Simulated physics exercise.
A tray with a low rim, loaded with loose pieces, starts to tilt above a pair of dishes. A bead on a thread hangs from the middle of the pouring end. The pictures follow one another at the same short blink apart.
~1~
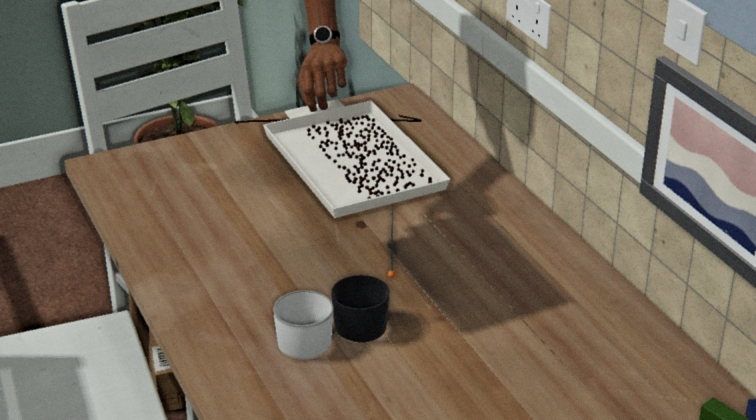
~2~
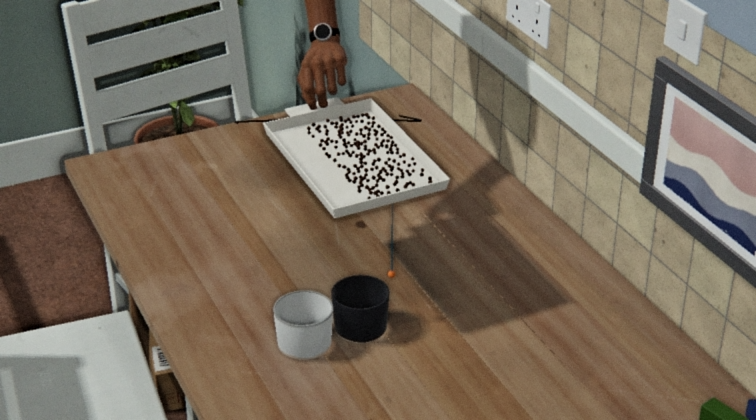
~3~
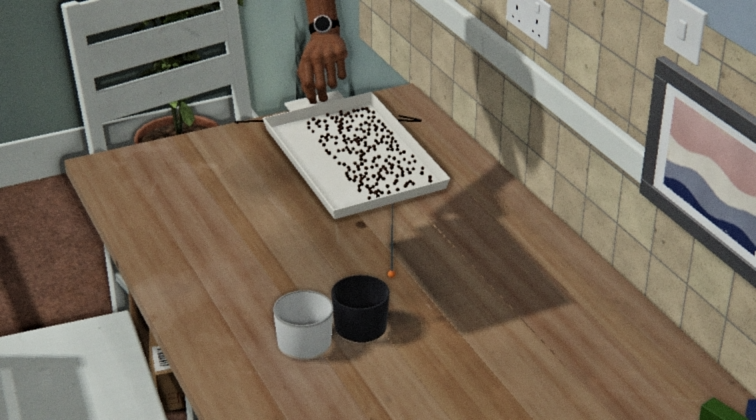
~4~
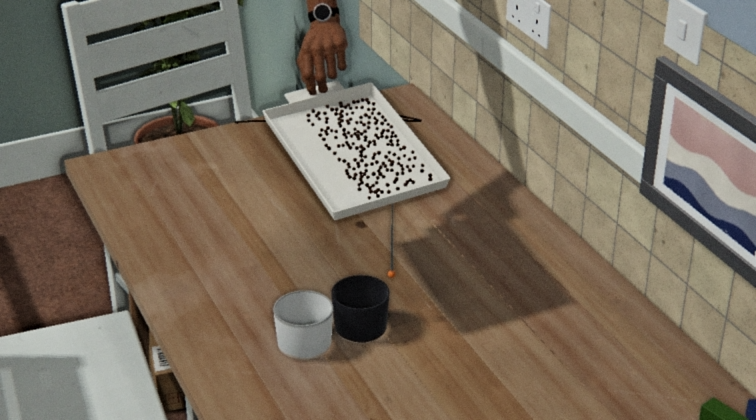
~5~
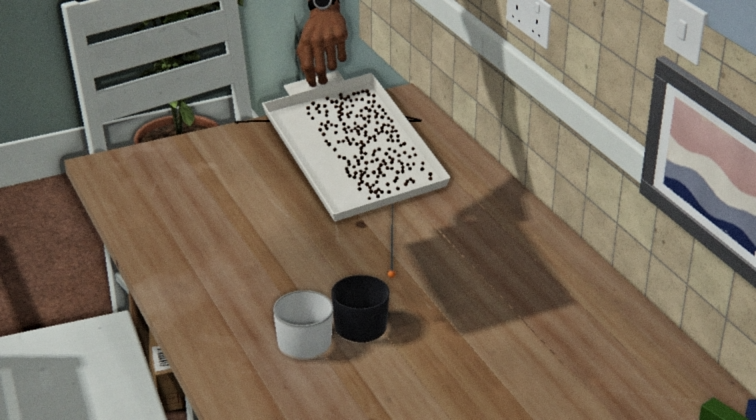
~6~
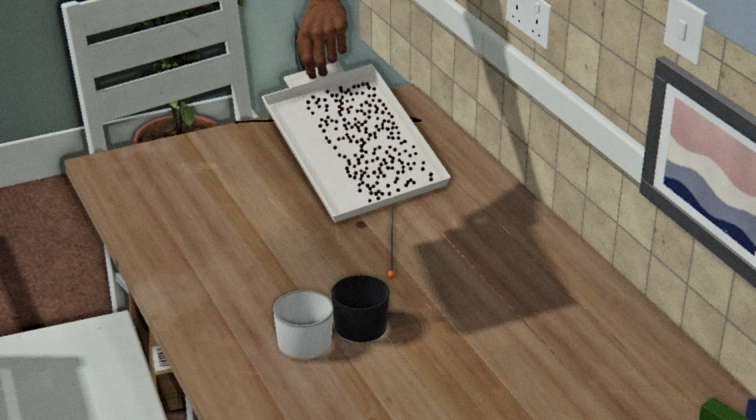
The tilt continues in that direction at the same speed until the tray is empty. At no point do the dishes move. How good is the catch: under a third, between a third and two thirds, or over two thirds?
What lands in the dishes is a third or more, up to two thirds.
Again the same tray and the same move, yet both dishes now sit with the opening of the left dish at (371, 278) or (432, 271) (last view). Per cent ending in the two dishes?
Trial 1 near 0 percent, trial 2 near 0 percent.
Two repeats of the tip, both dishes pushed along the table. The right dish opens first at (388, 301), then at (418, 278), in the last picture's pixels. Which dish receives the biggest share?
The first time it's the one placed on the left, and the second time it's the one placed on the left.
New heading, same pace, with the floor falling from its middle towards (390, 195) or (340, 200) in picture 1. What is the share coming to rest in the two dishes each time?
About 0 and 80 percent.
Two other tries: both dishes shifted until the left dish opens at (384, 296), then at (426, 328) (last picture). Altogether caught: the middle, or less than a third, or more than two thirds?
Spot one, less than a third; spot two, under a third.
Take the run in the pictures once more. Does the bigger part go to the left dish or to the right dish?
The larger amount ends in the right side.
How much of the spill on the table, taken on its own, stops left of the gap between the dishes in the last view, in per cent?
Near 20 in a hundred.
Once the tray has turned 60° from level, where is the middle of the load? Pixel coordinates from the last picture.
The centre of the load shows up near (360, 207) in the last view.
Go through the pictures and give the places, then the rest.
In the first picture, corners of the pouring end near (335, 207) and (446, 178), level; middle of the load near (368, 155), allspice berries; left dish near (315, 339); right dish near (373, 322); bead on its thread near (392, 274).
In the second picture, corners of the pouring end near (335, 207) and (446, 178), level; middle of the load near (368, 154).
In the third picture, corners of the pouring end near (335, 208) and (446, 178), tipped barely, lowest at the left corner; middle of the load near (368, 151).
In the fourth picture, corners of the pouring end near (335, 210) and (446, 177), tipped a little, lowest at the left corner; middle of the load near (368, 146).
In the fifth picture, corners of the pouring end near (335, 212) and (446, 177), tipped a little, lowest at the left corner; middle of the load near (368, 142).
In the sixth picture, corners of the pouring end near (335, 213) and (447, 176), tipped clearly, lowest at the left corner; middle of the load near (369, 139), near a quarter on the move; left dish near (315, 339); right dish near (373, 322).
Shortly afterwards, tray tipped steeply; the bulk on the tray; only a few in the left dish; a little outside both; a little in the air.
Next, tray tipped right over; near a third on the tray; only a few in the left dish; a little in the right dish; a little outside both; near a third in the air.
Some moments later, tray tipped past a quarter turn; a little in the left dish; near half in the right dish; near half outside both.
In the end, tray tipped past a quarter turn; a little in the left dish; near half in the right dish; near half outside both.
